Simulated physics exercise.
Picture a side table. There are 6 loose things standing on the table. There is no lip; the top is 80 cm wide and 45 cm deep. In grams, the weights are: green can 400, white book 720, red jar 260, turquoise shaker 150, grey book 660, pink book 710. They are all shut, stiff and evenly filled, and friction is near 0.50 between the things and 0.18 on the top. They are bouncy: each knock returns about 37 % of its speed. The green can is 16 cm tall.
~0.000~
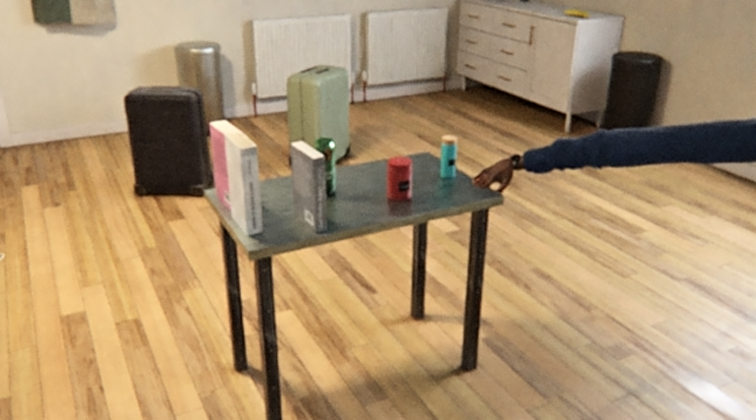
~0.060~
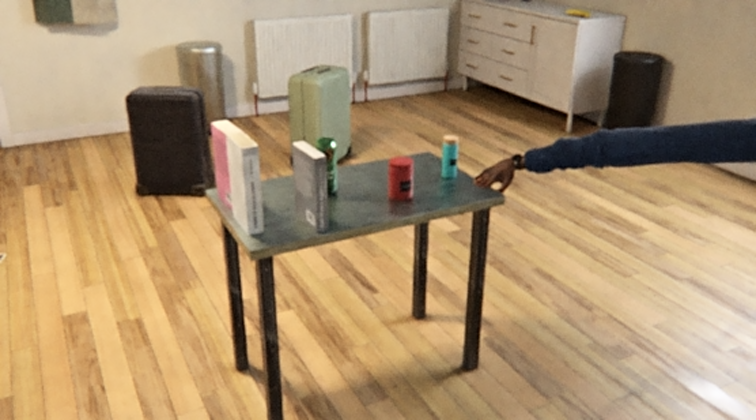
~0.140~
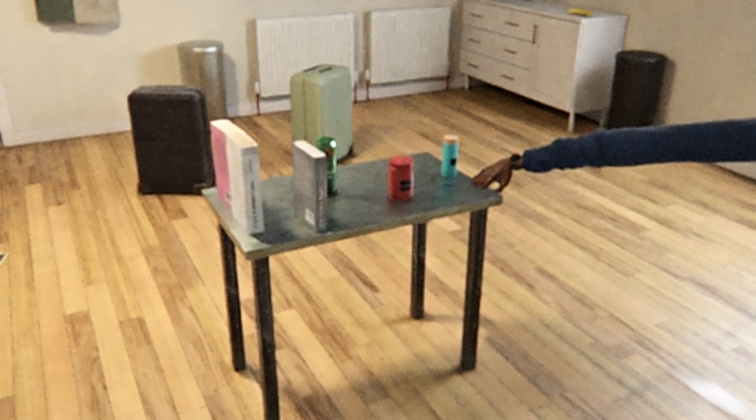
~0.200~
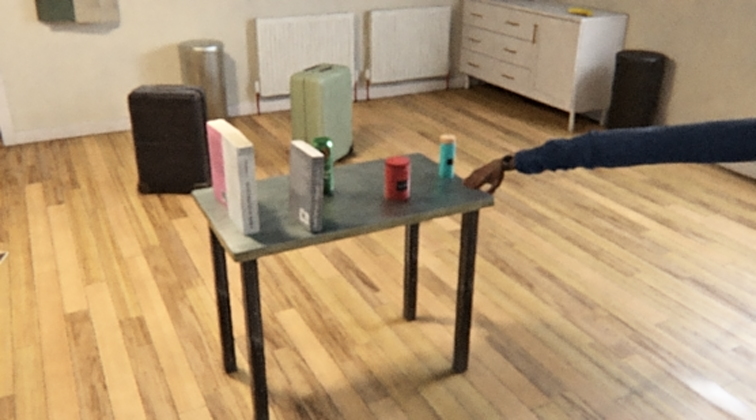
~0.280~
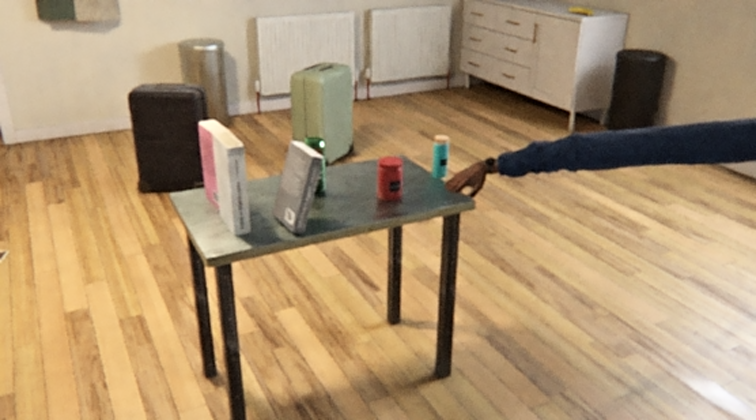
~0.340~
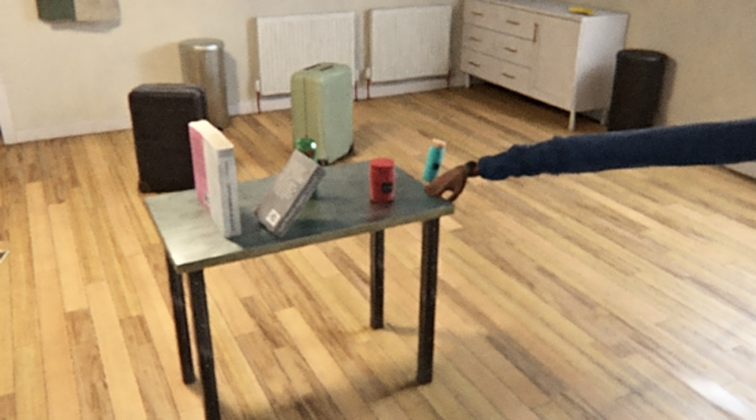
A hand pushing a side table leftward across a wooden floor, the grey book and then the turquoise shaker tilting to the right.
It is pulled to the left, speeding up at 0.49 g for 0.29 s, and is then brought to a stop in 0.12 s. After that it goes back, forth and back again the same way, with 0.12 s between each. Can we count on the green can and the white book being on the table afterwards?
The green can remains aboard; the white book exits the tabletop.
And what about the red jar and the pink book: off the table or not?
Red jar: In bounds; pink book: Out of bounds.
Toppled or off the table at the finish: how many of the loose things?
Total: 4.
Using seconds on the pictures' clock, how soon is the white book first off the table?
0.8 s, roughly.
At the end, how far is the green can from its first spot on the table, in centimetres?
I'd put it at about 22 centimetres.
By 0.64 s, table 28 cm from its start; white book 8 cm from its spot near (171, 193); green can 7 cm from its spot near (264, 175); grey book on its side.
By 1.04 s, white book and pink book now off the table; green can 15 cm from its spot near (279, 172); grey book on its side.
By 1.44 s, table 25 cm from its start; green can 3 cm from its spot near (260, 175); grey book on its side; red jar 3 cm from its spot.
By 1.94 s, table 6 cm from its start; green can 22 cm from its spot near (235, 180); grey book on its side; red jar 23 cm from its spot.
When it is over (2.7 s), off the table, white book, turquoise shaker and pink book; lying over on the table, grey book; not toppled but over 5 cm from the start, green can and red jar. In the last view, green can near (257, 176).
